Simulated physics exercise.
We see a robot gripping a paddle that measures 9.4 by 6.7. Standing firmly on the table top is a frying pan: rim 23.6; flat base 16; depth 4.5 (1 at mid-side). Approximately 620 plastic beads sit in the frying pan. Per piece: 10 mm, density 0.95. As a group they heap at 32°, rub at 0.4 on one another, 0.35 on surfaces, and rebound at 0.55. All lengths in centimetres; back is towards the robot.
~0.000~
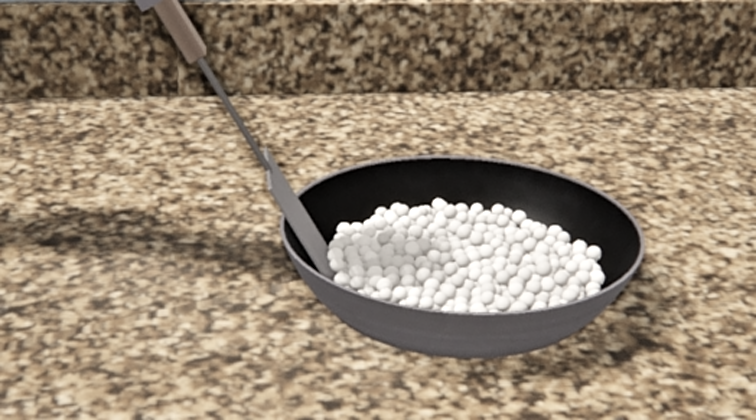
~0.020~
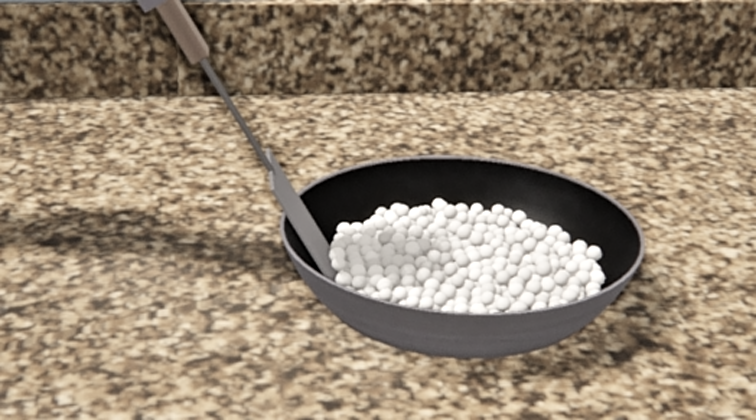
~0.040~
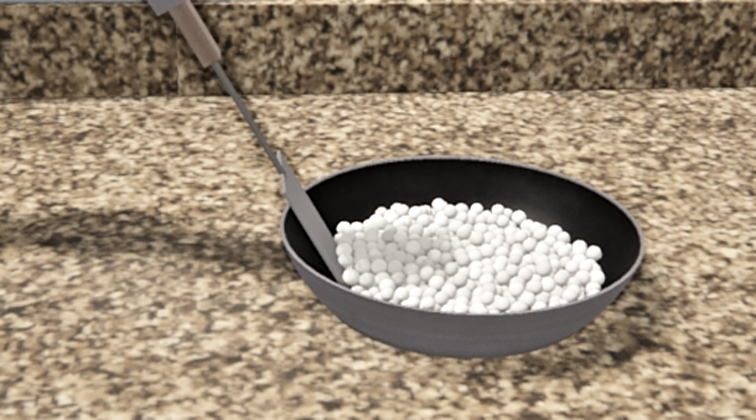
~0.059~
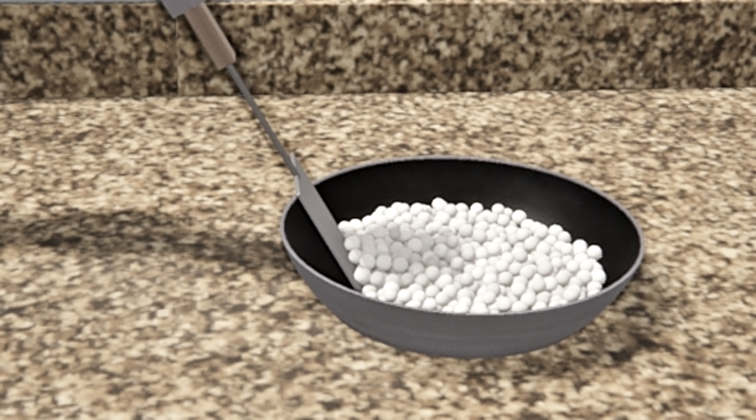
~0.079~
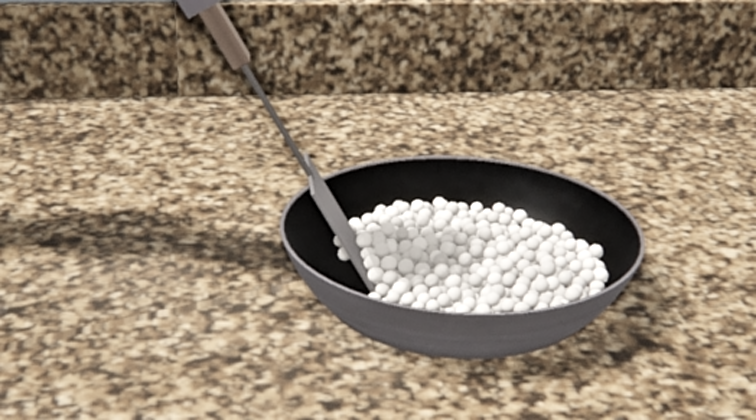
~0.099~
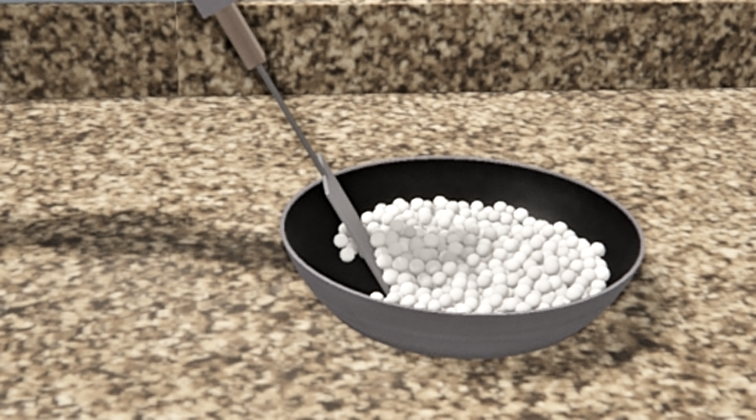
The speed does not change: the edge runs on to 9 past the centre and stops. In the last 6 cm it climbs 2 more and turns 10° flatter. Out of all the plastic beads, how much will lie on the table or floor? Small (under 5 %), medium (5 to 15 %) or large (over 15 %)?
Medium.
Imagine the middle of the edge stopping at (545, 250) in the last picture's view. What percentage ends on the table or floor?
Some 0 per cent.
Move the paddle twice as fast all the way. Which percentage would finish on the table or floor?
About 25 in a hundred.
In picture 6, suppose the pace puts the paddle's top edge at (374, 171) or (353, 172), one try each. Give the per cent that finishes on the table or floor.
About 20 and 20 percent.
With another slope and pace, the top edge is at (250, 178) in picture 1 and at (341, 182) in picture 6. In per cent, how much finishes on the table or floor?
I'd put it at roughly 20 per cent.
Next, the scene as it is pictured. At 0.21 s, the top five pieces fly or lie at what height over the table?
Somewhere around 4 centimetres high.
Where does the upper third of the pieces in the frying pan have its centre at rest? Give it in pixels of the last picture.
I'd put it close to (560, 252).
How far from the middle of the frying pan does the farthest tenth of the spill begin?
25 centimetres, give or take.
By 0.21 s, sloping 61°, highest piece 4 above the table; 620 in the frying pan.
By 0.33 s, sloping 57°, highest piece 5 above the table; 620 in the frying pan.
By 0.58 s, sloping 51°, highest piece 5 above the table; 555 in the frying pan, 63 on the table or floor, 2 on the blade or in flight.
By 1.63 s, sloping 51°, highest piece 5 above the table; 555 in the frying pan, 65 on the table or floor.
Final count, 555 in the frying pan, 65 on the table or floor. That is 10 % on the table or floor.
